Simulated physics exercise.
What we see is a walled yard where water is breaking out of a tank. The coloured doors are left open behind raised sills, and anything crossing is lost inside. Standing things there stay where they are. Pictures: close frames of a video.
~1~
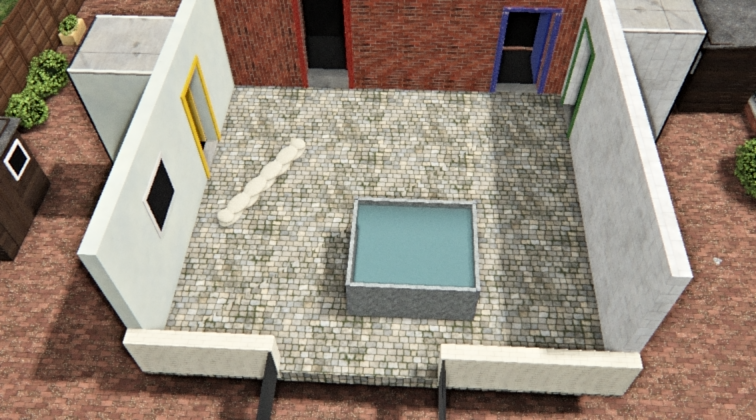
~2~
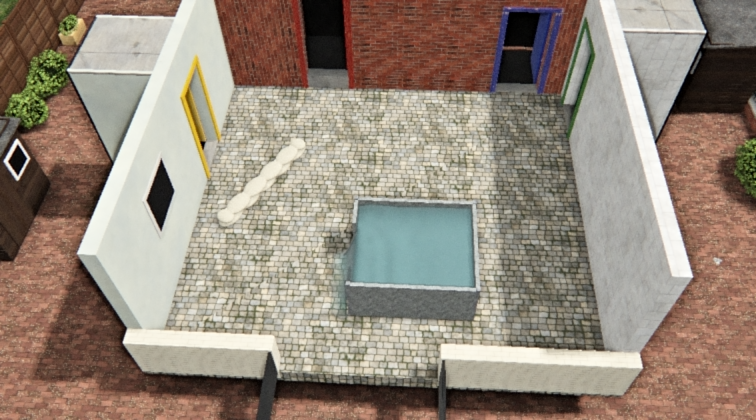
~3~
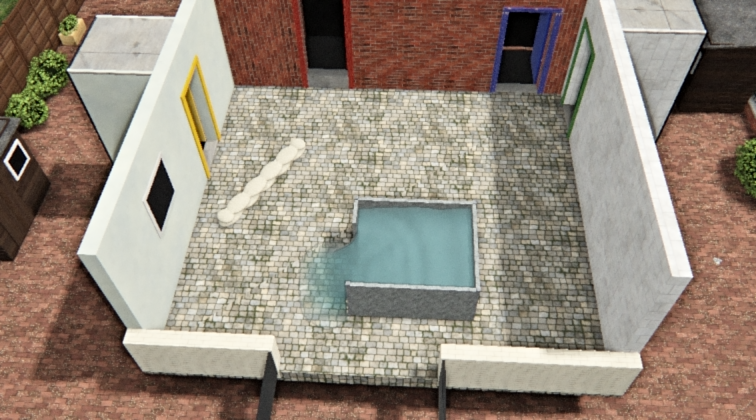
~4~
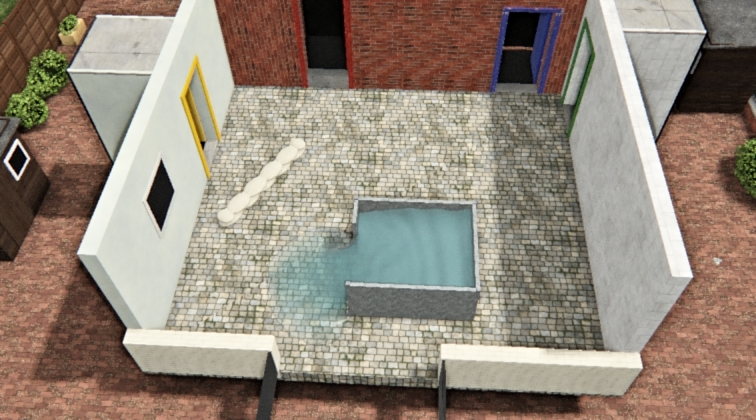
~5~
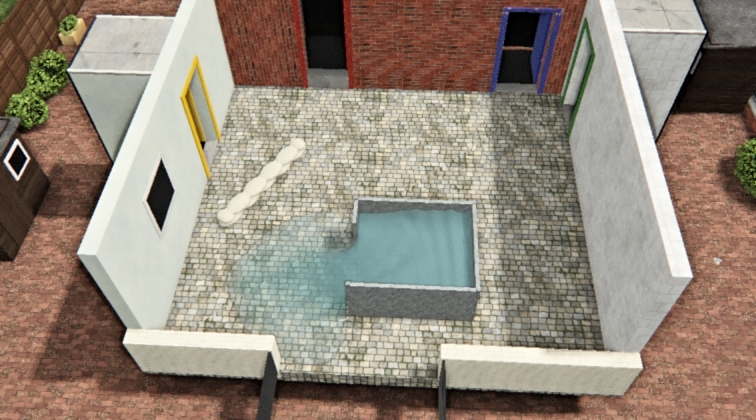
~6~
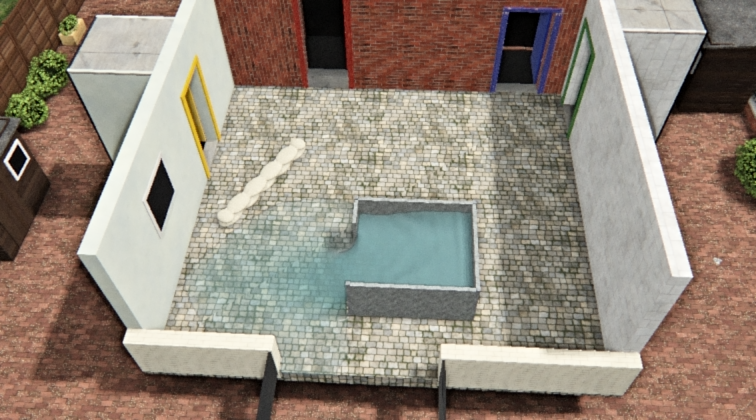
Water pouring through a gap in the left side of a stone tank, spreading leftward across a walled, cobbled yard.
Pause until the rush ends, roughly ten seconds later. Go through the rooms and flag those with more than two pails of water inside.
The blue door is going to let through no more than allowed; the green door is going to let through more than allowed; the yellow door is going to let through no more than allowed; the red door is going to let through no more than allowed.
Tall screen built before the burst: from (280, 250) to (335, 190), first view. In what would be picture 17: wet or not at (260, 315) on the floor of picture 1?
Answer: That point is waterlogged.
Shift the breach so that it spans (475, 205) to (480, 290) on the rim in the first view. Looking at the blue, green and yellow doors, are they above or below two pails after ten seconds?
Here's how it plays out: Blue surpasses the limit, green surpasses the limit, and yellow surpasses the limit.
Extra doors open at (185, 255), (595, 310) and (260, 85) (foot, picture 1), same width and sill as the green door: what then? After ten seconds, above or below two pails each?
Crosses the line; stays below the line; crosses the line.
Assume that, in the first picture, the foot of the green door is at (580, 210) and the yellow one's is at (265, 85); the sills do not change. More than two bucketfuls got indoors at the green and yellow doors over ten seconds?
Taking them in turn, the green one falls short and the yellow one tops the two-pail mark.
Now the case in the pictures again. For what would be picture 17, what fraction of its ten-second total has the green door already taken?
Close to 0 out of every hundred.
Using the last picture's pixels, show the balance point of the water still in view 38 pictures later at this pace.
Around pixel (320, 216) of the last picture.
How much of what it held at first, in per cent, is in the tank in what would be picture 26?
My reading is roughly 26 in a hundred.
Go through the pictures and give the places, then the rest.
In the first frame, still water in the open tank at (414, 244).
In the second frame, water pours out at (354, 272) and has run to (345, 316).
In the third frame, the front is at (311, 254), out from the gap at (355, 274).
In the fourth frame, the front is at (276, 262), out from the gap at (355, 274).
In the fifth frame, water pours out at (355, 275) and has run to (238, 266).
In the sixth frame, water pours out at (355, 275) and has run to (189, 282).
A moment on, water covers 20 % of the floor; the blue door not reached, the green door not reached, the yellow door not reached, the red door not reached.
Next, water covers 25 % of the floor; the blue door not reached, the green door not reached, the yellow door wet at the sill, nothing in, the red door not reached.
Then, water covers 45 % of the floor; the blue door not reached, the green door not reached, the yellow door wet at the sill, nothing in, the red door wet at the sill, nothing in.
Later, water covers 75 % of the floor; the blue door wet at the sill, nothing in, the green door not reached, the yellow door under two buckets in, the red door wet at the sill, nothing in.
In the end, water covers 90 % of the floor; the blue door under two buckets in, the green door over two buckets in, the yellow door under two buckets in, the red door wet at the sill, nothing in.
